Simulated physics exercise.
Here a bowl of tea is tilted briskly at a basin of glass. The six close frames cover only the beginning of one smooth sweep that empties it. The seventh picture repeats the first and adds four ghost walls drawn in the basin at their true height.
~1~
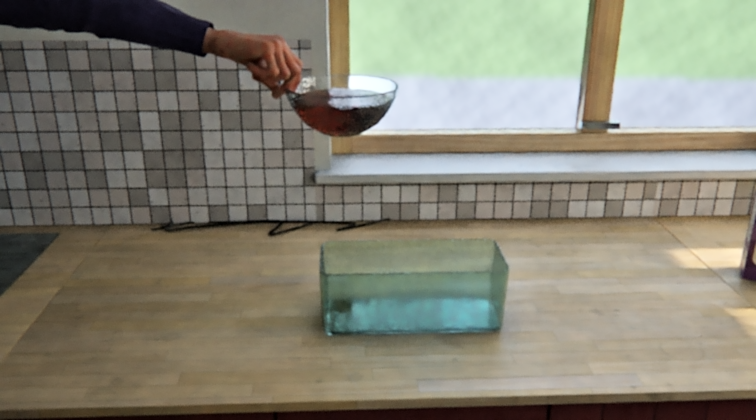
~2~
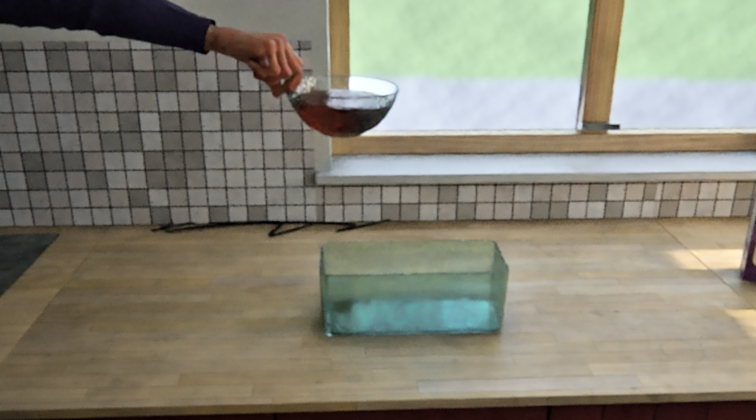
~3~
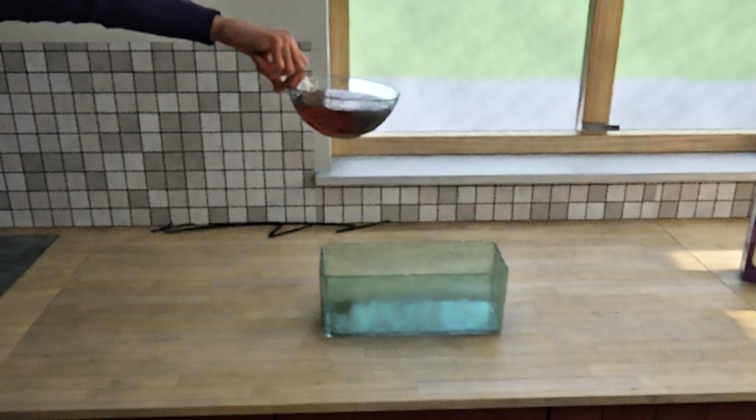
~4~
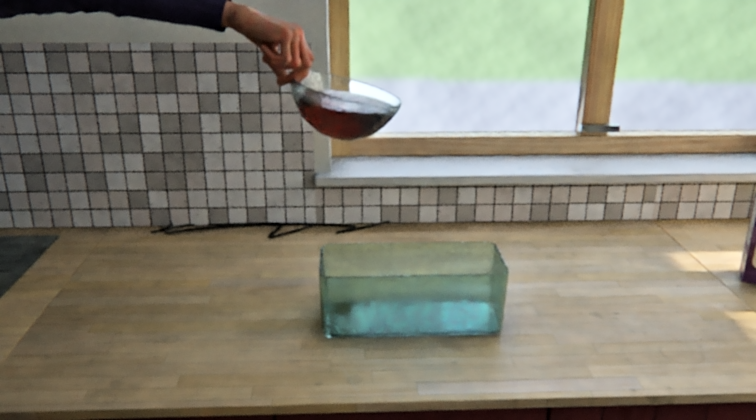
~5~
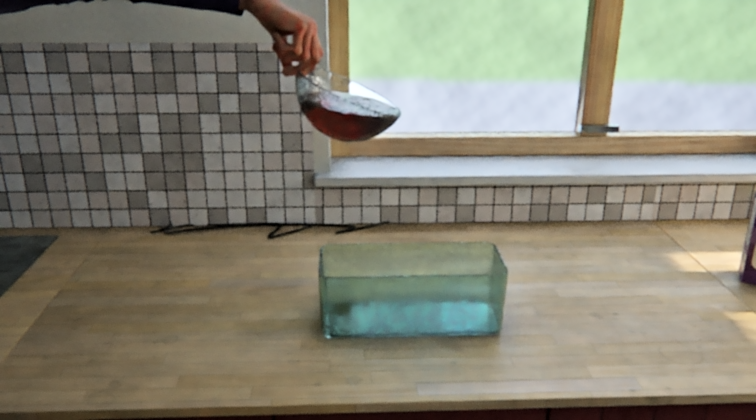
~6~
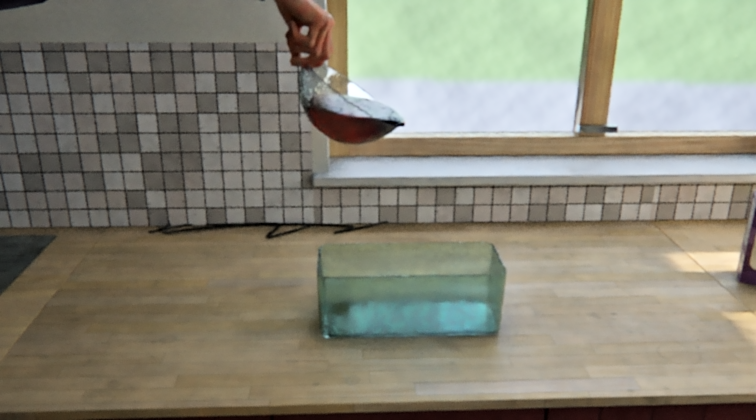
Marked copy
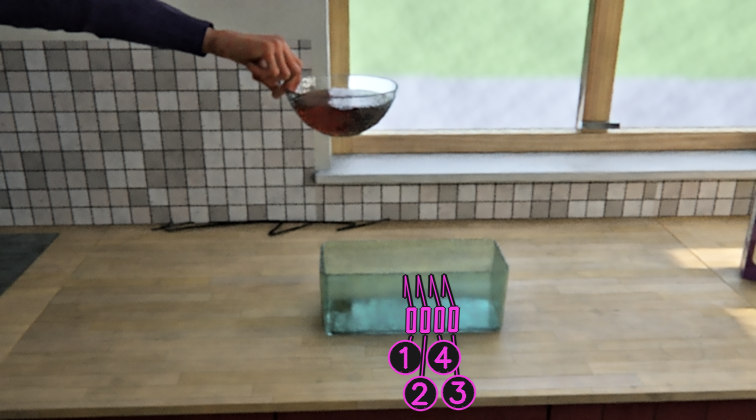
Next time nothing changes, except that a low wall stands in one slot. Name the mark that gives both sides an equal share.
Place 4.
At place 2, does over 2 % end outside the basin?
Yes, it does.
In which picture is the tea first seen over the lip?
In picture 6.
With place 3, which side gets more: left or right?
The left one.
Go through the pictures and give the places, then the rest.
The first picture shows upright, lip at (397, 85); basin from (323, 332) to (502, 328); nothing has left yet.
The second picture shows upright, lip at (398, 87); nothing has left yet.
The third picture shows tipped about 6°, lip at (399, 93); nothing has left yet.
The fourth picture shows tipped about 14°, lip at (400, 101); nothing has left yet.
The fifth picture shows tipped about 24°, lip at (400, 111); nothing has left yet.
The sixth picture shows tipped about 35°, lip at (397, 123); tea is over the lip, down to (397, 123).
On the marked copy, 1 at (411, 336); 2 at (425, 336); 3 at (453, 335); 4 at (439, 335).
With 1, about 23 % ends left of the wall and 70 % right of it; 7 % is lost outside.
With 2, about 32 % ends left of the wall and 62 % right of it; 6 % is lost outside.
With 3, about 68 % ends left of the wall and 24 % right of it; 8 % is lost outside.
With 4, about 50 % ends left of the wall and 44 % right of it; 7 % is lost outside.
